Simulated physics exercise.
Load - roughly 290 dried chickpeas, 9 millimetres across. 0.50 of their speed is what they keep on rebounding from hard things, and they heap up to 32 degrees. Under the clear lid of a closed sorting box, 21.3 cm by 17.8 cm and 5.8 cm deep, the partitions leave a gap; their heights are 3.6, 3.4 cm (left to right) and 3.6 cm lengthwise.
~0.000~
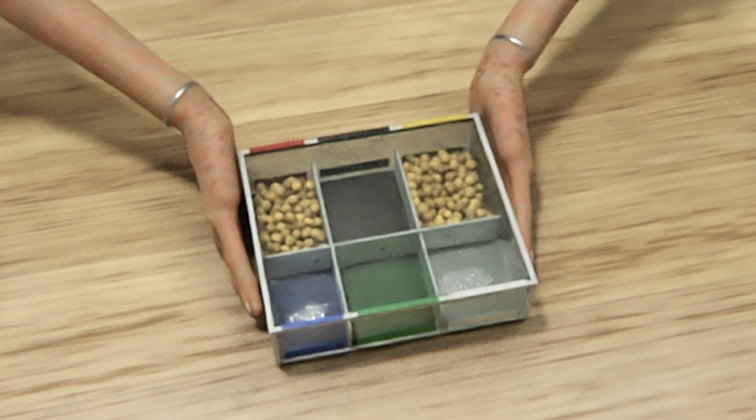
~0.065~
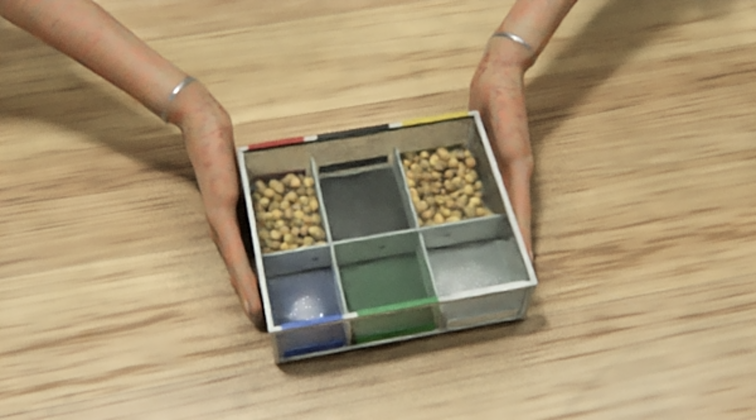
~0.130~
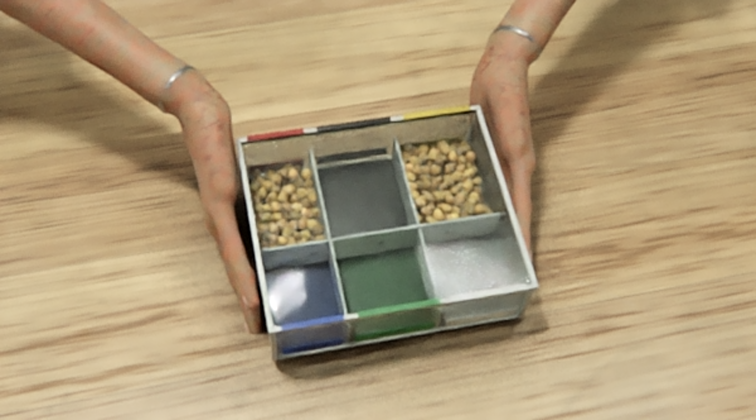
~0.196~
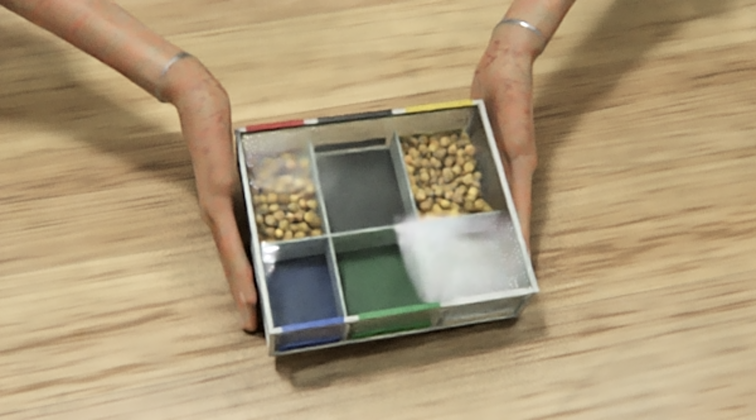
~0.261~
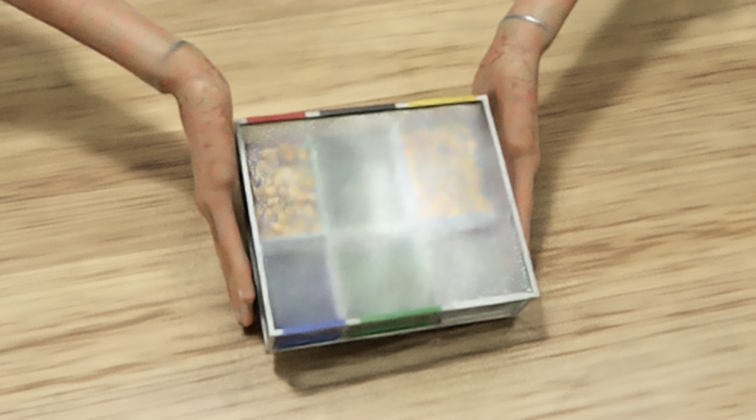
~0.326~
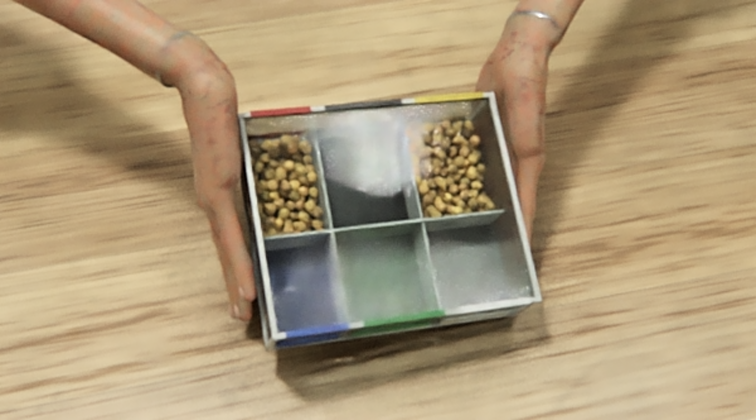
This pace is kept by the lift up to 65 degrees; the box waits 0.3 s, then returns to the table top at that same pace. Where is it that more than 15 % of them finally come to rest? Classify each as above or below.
Classification: Red above, blue below, green below, yellow above, white below, black below.
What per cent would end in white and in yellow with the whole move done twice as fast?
Then white would get 15 per cent, while yellow would get 45 per cent.
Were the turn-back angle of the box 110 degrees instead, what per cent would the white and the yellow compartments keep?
You'd find white with 45 % and yellow with 25 %.
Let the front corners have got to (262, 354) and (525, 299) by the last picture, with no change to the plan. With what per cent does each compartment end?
Per cent at the finish: Red 35, blue 5, green 0, yellow 55, white 5, black 0.
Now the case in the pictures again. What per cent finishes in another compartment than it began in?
10 per cent, roughly.
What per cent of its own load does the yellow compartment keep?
Around 90 percent stays put.
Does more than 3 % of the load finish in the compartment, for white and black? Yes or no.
White: True, black: False.
Then, at 1.21 s, tilt 65 degrees; red 35 %, yellow 55 %, white 5 %.
After 1.80 s, tilt 32 degrees; red 35 %, green 5 %, yellow 55 %, white 5 %.
After 2.43 s, tilt 0 degrees; red 35 %, green 5 %, yellow 55 %, white 5 %.
In the end, at 2.7 s, red 35 %, blue 0 %, green 5 %, yellow 55 %, white 5 %, black 0 %.
